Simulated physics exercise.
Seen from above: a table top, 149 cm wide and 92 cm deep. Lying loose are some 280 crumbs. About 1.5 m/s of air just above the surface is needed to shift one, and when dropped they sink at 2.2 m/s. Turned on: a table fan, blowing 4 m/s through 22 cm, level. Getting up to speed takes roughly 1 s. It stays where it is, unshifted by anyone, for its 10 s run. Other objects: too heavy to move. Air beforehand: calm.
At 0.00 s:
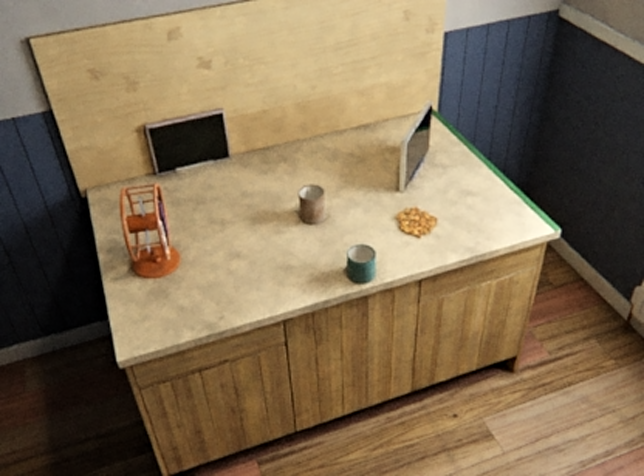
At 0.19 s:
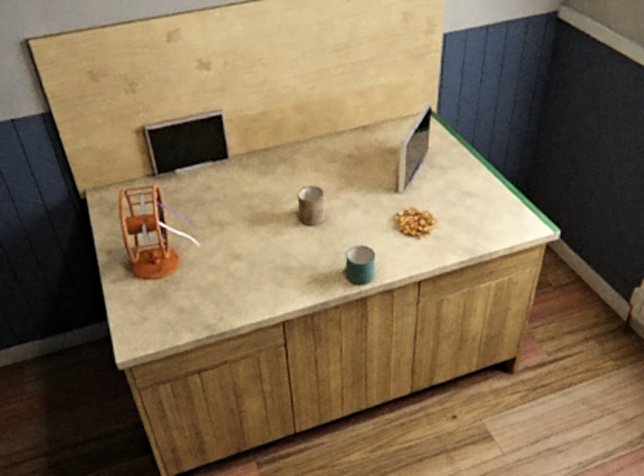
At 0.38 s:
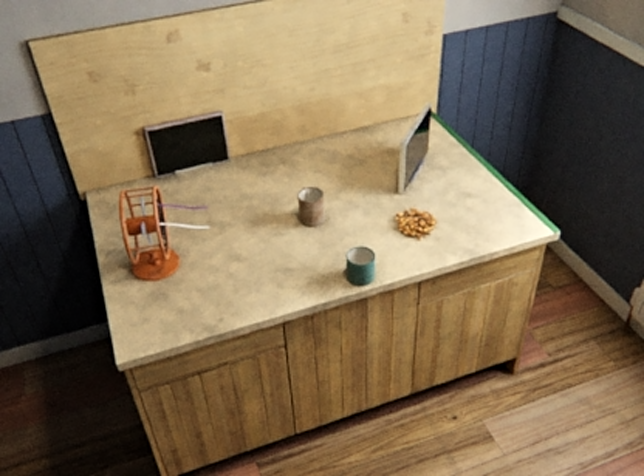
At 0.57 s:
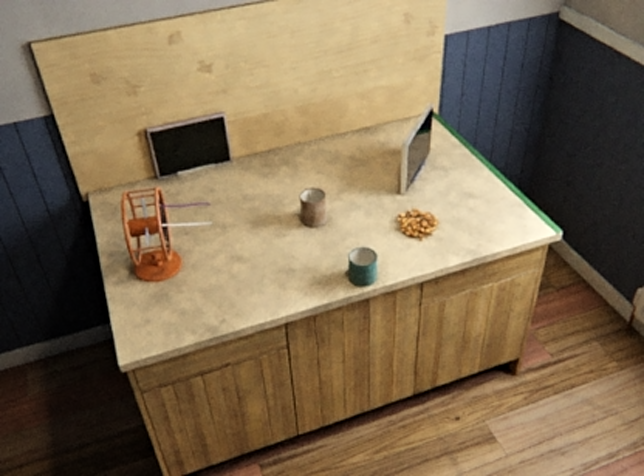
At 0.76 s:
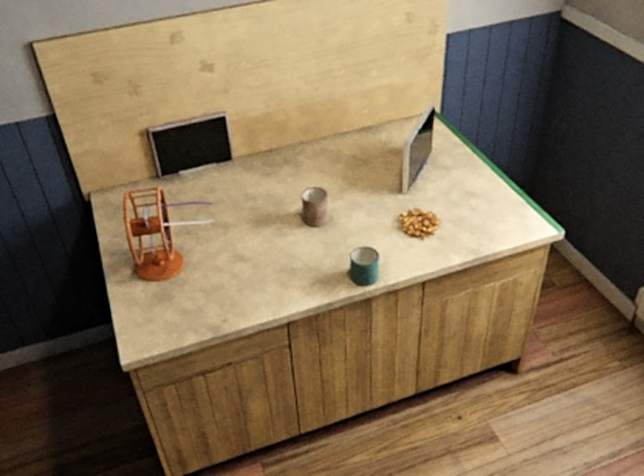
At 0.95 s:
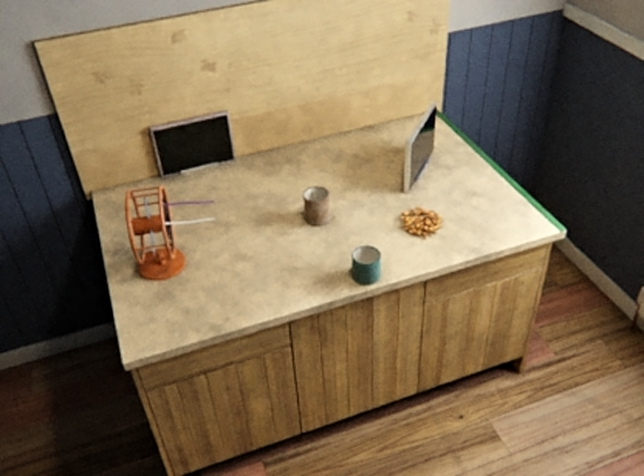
A pale tabletop on a wooden cabinet, against blue panelled walls, is seen from above. An orange table fan stands at the left, a dark-screened laptop behind it, a brown mug near the middle, a teal mug in front, and a pile of orange crumbs at the right near another upright screen and a green edge. Thin white and purple streamers lift and stretch rightward from the fan, while the crumbs stay put and the view drifts very slightly.
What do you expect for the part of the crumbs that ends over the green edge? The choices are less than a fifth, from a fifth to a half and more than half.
It amounts to the bulk of them.
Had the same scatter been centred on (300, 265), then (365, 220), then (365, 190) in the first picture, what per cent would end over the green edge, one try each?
Going through the three spots in order, you'd get 30 percent, 80 percent and 10 percent.
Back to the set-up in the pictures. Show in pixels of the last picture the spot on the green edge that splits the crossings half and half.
Median crossing point, approx. (534, 199).
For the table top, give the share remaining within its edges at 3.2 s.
About 0 per cent remain.
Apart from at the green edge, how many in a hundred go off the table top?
That works out to near 2 per cent.
After 2.0 s the count stands so, 97 % are over the green edge.
After 3.2 s the count stands so, 98 % are over the green edge.
After 5.5 s the count stands so, 98 % are over the green edge.
After 10.0 s, at the end, 98 % are over the green edge.
